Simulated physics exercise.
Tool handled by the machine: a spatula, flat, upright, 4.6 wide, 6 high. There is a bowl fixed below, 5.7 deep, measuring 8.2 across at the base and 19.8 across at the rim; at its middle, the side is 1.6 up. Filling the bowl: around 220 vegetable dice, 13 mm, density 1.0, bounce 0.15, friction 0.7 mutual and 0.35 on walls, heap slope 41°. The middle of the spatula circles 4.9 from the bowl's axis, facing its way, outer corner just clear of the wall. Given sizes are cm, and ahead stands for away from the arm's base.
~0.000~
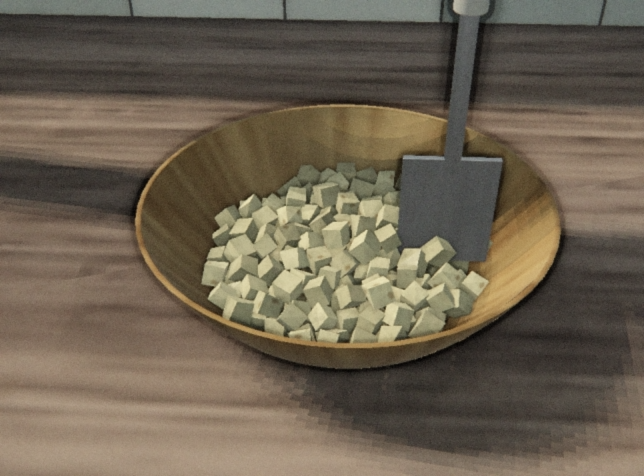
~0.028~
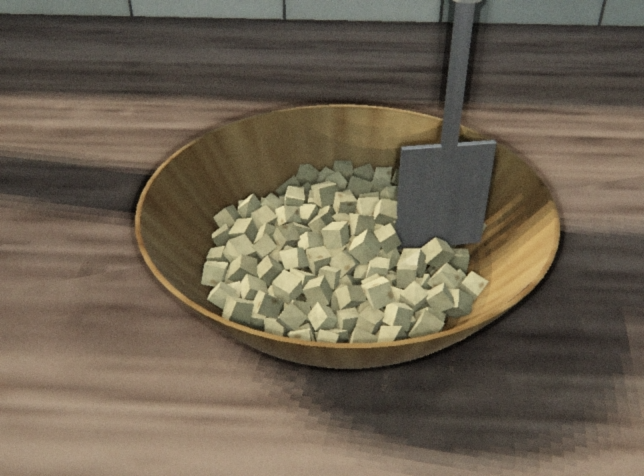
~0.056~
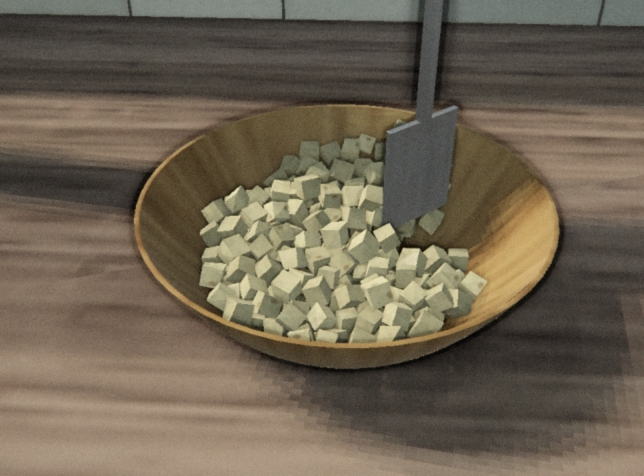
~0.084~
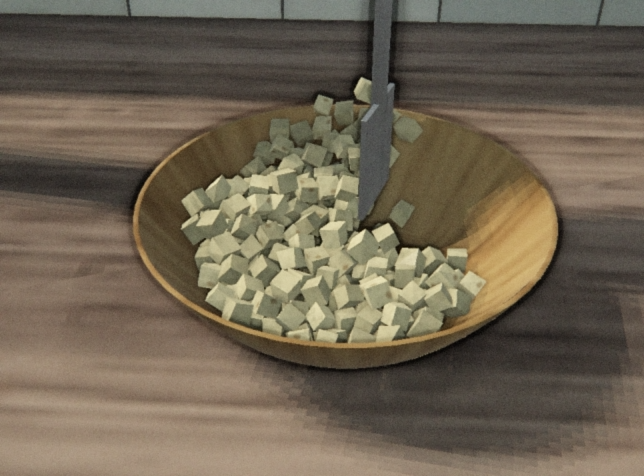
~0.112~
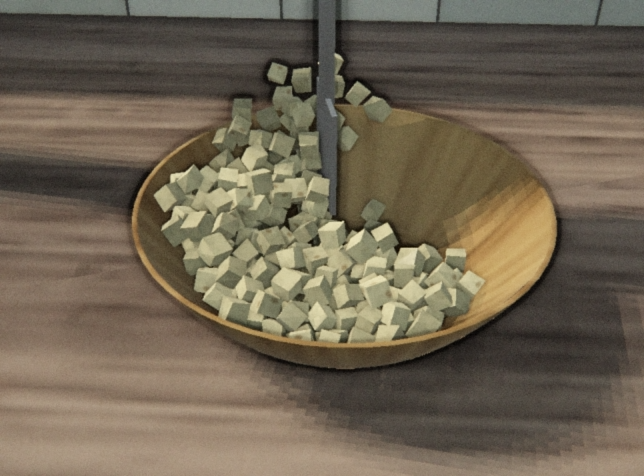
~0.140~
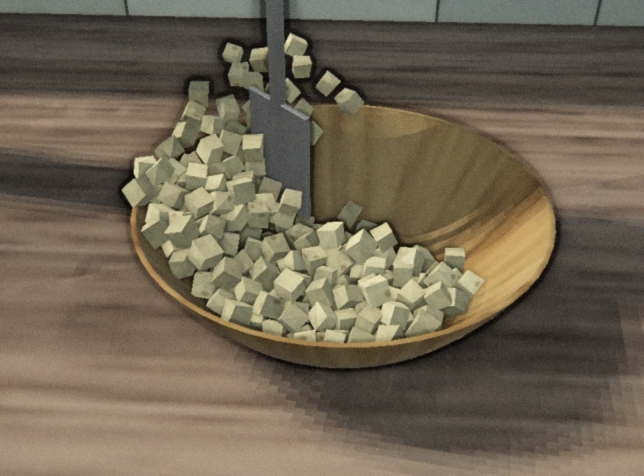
The video shows a grey spatula in a wooden bowl of pale vegetable cubes, sweeping from the right around the back to the left, pushing the cubes into a heap at the left rim as some rise above the back edge.
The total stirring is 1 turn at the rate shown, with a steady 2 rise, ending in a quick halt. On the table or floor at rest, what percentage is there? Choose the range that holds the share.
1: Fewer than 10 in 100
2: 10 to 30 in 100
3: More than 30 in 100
3, more than 30 in 100.
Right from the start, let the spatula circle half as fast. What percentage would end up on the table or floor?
Roughly 20 per cent.
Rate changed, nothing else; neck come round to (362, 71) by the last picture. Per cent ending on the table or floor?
Roughly 20 per cent.
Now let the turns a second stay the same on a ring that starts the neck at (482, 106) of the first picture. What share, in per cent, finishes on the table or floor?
About 5 %.
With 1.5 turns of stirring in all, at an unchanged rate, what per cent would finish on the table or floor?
Estimate: About 45 percent.
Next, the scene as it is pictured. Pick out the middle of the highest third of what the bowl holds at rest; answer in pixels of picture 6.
Roughly at pixel (373, 276).
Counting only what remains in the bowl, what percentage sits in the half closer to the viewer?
About 65 %.
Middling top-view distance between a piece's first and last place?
I'd estimate close to 6 cm.
After 0.21 s, 215° round, highest piece 10 above the table; 173 in the bowl, 48 in flight or on the tool.
After 0.29 s, 297° round, highest piece 11 above the table; 144 in the bowl, 21 on the table or floor, 56 in flight or on the tool.
After 0.52 s, 0° round, highest piece 4 above the table; 131 in the bowl, 90 on the table or floor.
After 1.22 s, 0° round, highest piece 4 above the table; 131 in the bowl, 90 on the table or floor.
At rest, 131 in the bowl, 90 on the table or floor. That is 41 % on the table or floor.
